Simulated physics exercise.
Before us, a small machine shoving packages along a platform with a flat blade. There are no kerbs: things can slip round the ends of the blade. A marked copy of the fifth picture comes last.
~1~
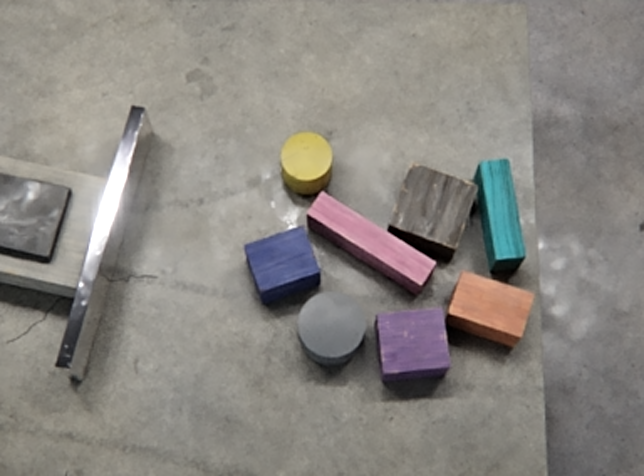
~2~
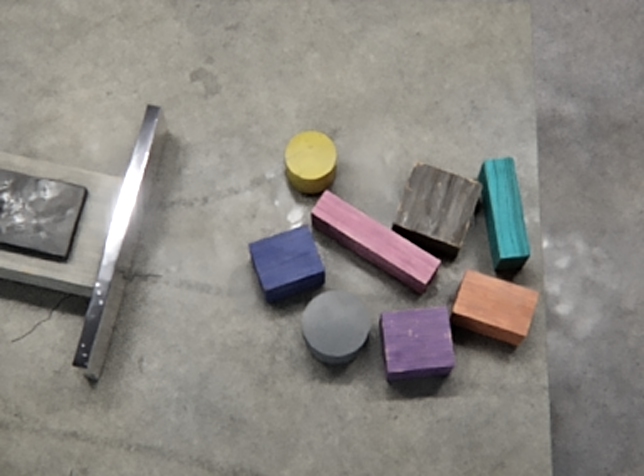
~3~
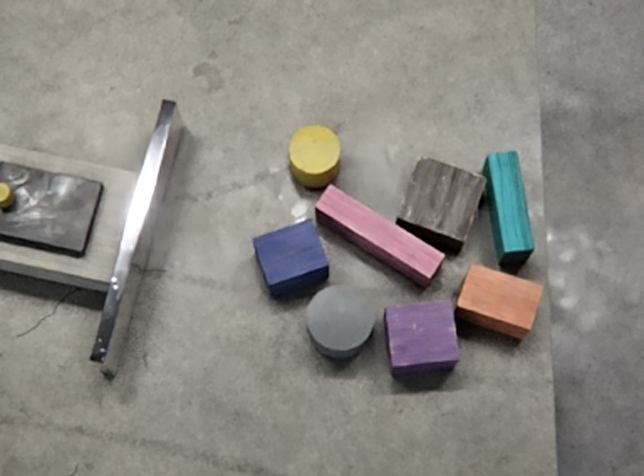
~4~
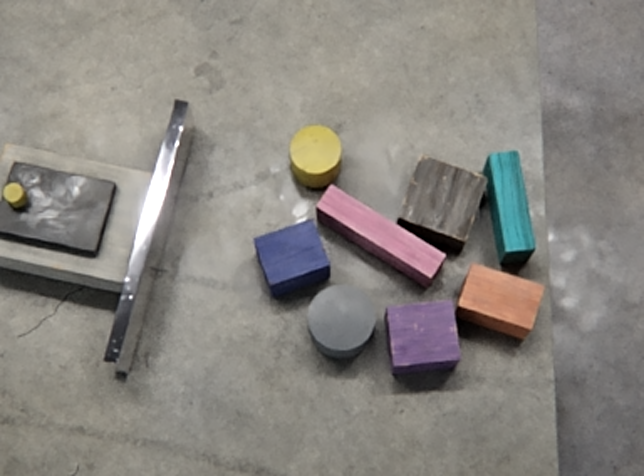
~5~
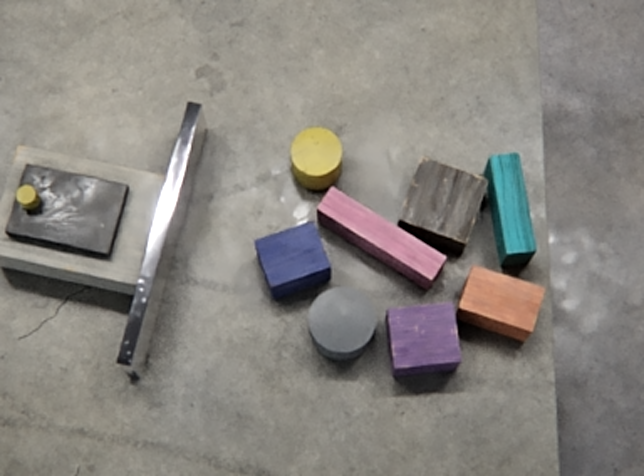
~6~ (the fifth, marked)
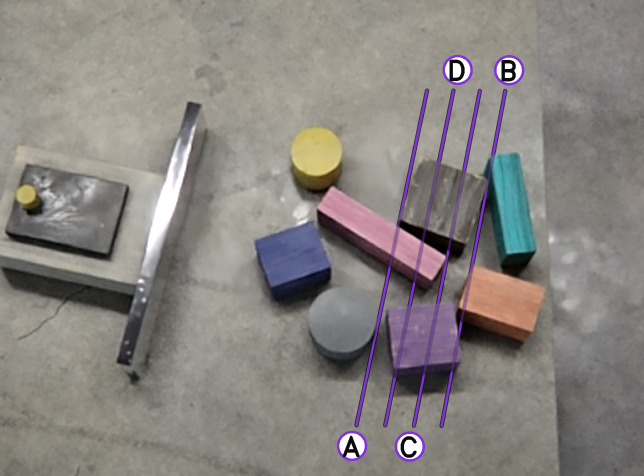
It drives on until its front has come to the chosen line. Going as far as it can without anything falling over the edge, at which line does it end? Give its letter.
Stop at A.
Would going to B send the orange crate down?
Yes.
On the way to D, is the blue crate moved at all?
Yes.
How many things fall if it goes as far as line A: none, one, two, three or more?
The count is none.
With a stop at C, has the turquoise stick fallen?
By then, yes.
On the marked copy, A at (393, 250); B at (475, 251); C at (448, 251); D at (421, 250).
Following A. Soon after the start, robot (160, 212); turquoise stick (509, 210); orange crate (498, 303).
Later, robot (242, 212); pink bar (403, 246); yellow canister (378, 168).
In the end, robot (304, 213); orange crate (542, 319); turquoise stick (538, 218); nothing has fallen.
As for the rest, B drops the black crate, orange crate, purple crate and turquoise stick; C drops the orange crate and turquoise stick; D drops the orange crate and turquoise stick.
